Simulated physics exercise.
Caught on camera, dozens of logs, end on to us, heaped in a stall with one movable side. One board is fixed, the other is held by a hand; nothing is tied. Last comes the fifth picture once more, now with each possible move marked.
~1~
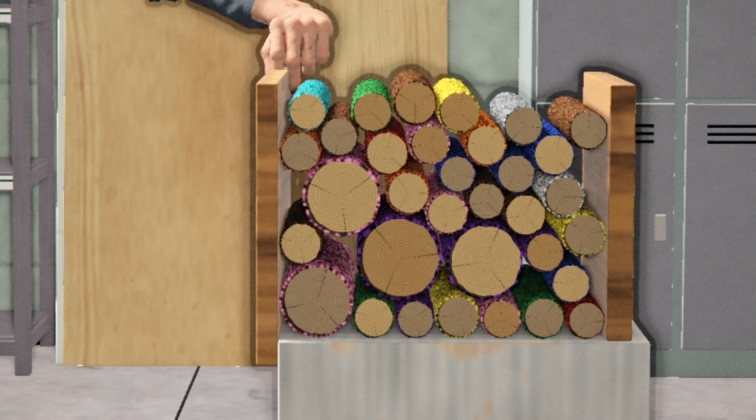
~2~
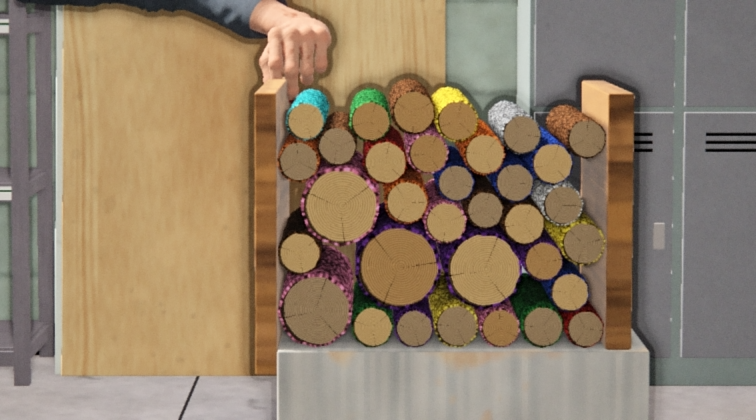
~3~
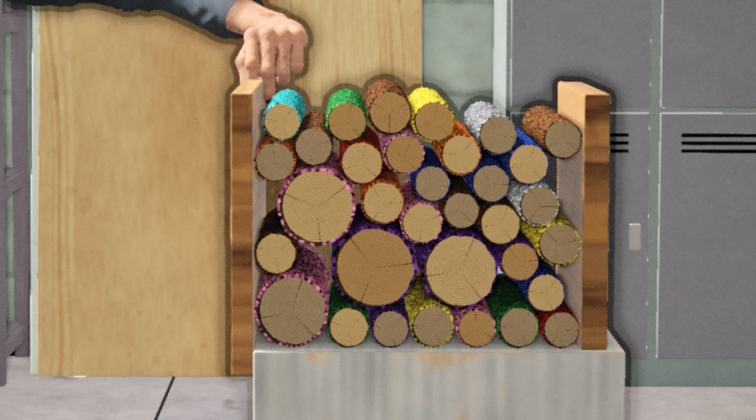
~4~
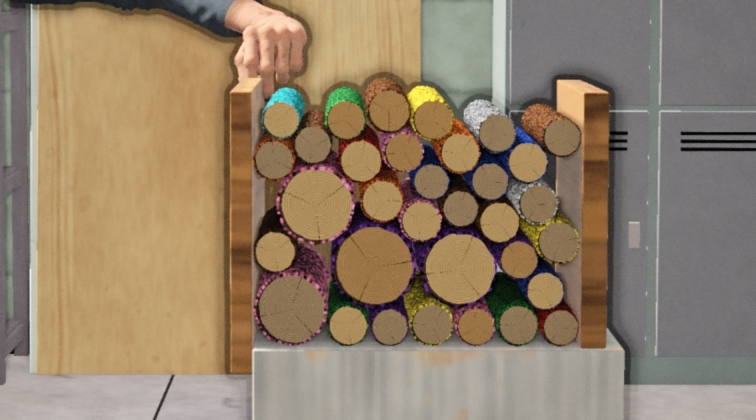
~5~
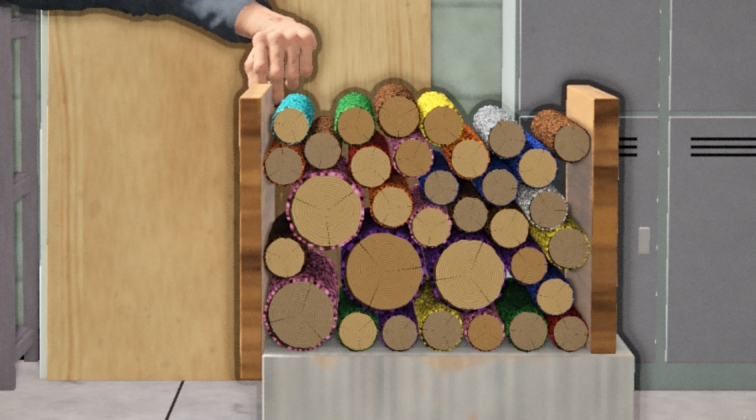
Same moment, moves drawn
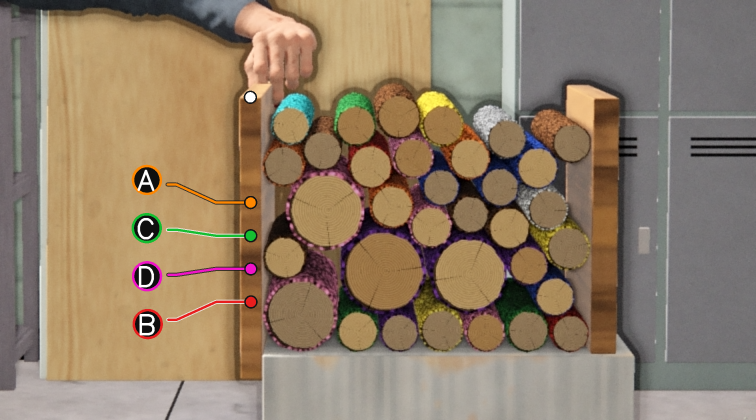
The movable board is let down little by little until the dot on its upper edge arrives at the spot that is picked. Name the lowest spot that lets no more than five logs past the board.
The answer is mark D.
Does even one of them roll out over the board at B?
Yes.
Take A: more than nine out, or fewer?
It loses fewer than nine.
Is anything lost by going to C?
Yes.
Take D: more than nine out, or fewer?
Fewer than nine.
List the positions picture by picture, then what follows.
In the first picture, a log (543, 318); a log (570, 284); a log (408, 193).
In the second picture, a log (407, 202); a log (455, 183).
In the third picture, a log (461, 155); a log (433, 122).
In the fourth picture, side board (249, 214); a log (291, 309).
In the fifth picture, a log (527, 331); a log (554, 297); a log (392, 206).
On the marked copy, A at (250, 203); B at (251, 302); C at (251, 236); D at (251, 269); the white dot at (250, 97).
Taking D. A third of the way, top of the board (262, 175).
Two thirds of the way, top of the board (262, 263).
When it is over, top of the board (262, 268), four out over the board.
As for the rest, A one out over the board; B more than five out over the board; C three out over the board.
